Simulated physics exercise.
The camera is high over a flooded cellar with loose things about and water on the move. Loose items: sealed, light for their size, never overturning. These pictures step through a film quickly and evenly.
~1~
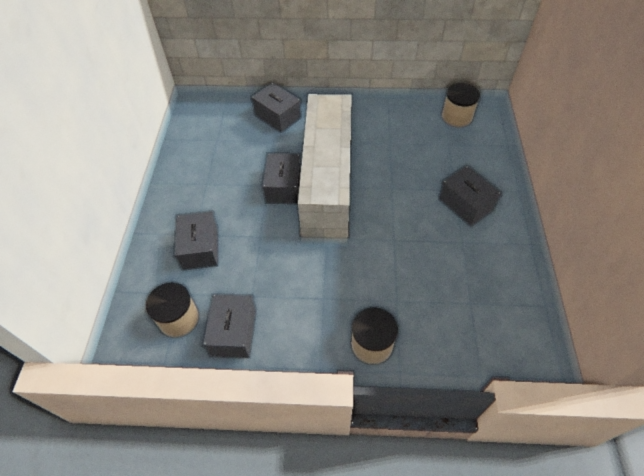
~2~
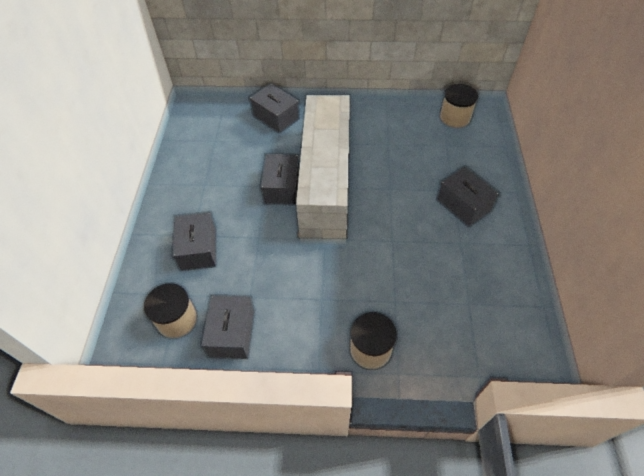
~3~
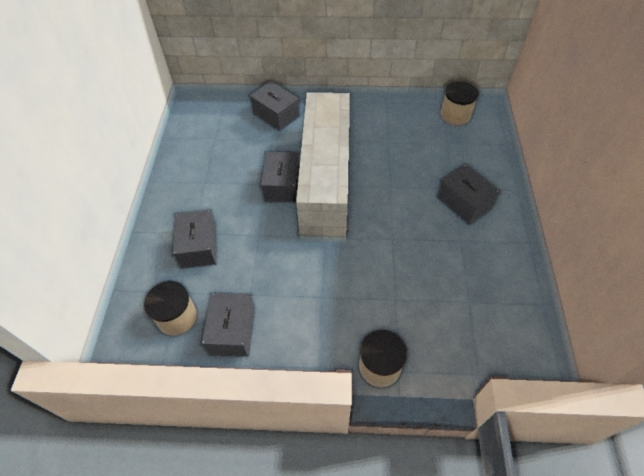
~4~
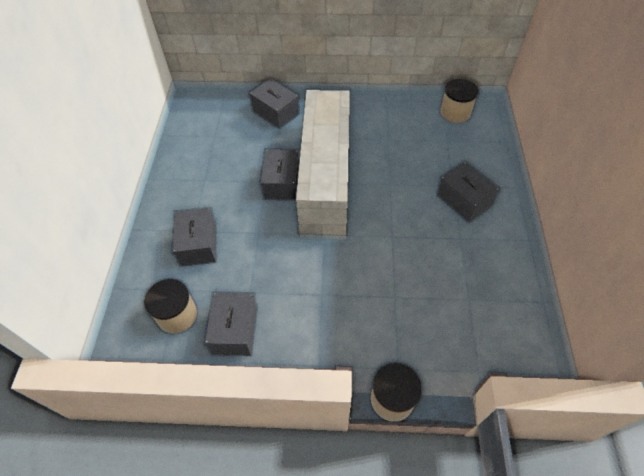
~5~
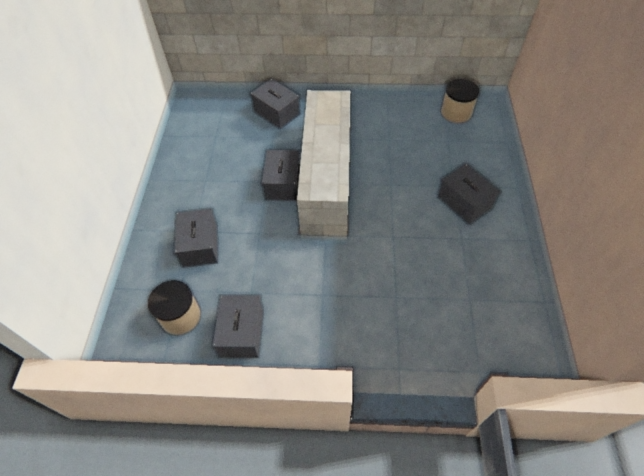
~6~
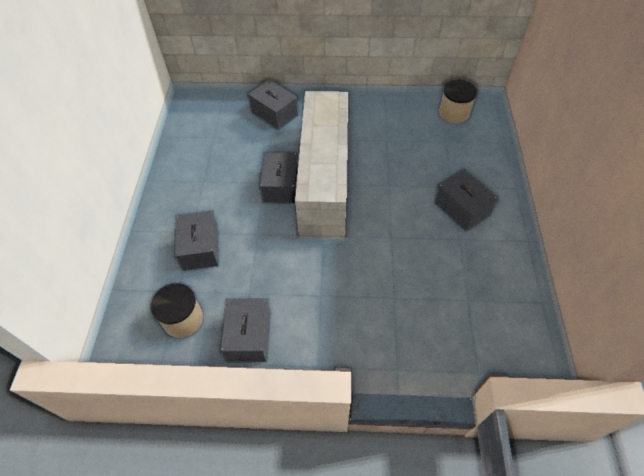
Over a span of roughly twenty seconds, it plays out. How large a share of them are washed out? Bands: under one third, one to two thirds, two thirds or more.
It falls in the highest third.
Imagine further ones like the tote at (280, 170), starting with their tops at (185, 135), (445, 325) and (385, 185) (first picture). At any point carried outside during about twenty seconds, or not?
Okay, one at a time: Does not get out, next gets out, last gets out.
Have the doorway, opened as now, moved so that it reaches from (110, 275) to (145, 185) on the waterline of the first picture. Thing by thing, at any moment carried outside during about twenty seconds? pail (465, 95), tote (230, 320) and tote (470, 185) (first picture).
Turn by turn - stays put, departs, stays put.
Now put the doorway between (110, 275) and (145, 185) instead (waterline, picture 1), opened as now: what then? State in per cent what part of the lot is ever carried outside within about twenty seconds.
Around 60 in a hundred.
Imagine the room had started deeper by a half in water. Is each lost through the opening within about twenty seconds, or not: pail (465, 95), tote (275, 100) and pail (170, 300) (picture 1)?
For the three, in the order given: Remains in the room, remains in the room and leaves the room.
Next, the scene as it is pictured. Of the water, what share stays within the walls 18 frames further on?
Estimate: Roughly 70 %.
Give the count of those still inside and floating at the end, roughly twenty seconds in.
In total, 2.
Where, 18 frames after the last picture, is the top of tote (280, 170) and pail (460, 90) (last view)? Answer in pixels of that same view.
Estimate: (275, 243), then (470, 117).
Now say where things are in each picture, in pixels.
A tote at (228, 320) floats; a tote at (472, 187) floats; 0 of 8 have shifted, in the first picture.
A tote at (227, 321) floats; a tote at (470, 188), afloat; 0 of 8 have shifted, in the second picture.
A tote at (227, 318), afloat; a tote at (470, 186), afloat; 1 of 8 have shifted, in the third picture.
A tote at (230, 318) floats; a tote at (470, 184) floats; 1 of 8 have shifted, in the fourth picture.
A tote at (237, 320), afloat, close to its start; a tote at (471, 185), afloat; 2 of 8 have shifted, in the fifth picture.
A tote at (244, 324) floats, close to its start; a tote at (468, 192), afloat, close to its start; 4 of 8 have shifted, in the sixth picture.
A moment on, 1 of 8 are out; 7 afloat.
Next, 2 of 8 are out; 6 afloat.
Later, 5 of 8 are out; 3 afloat.
In the end, 6 of 8 are out; 2 afloat.
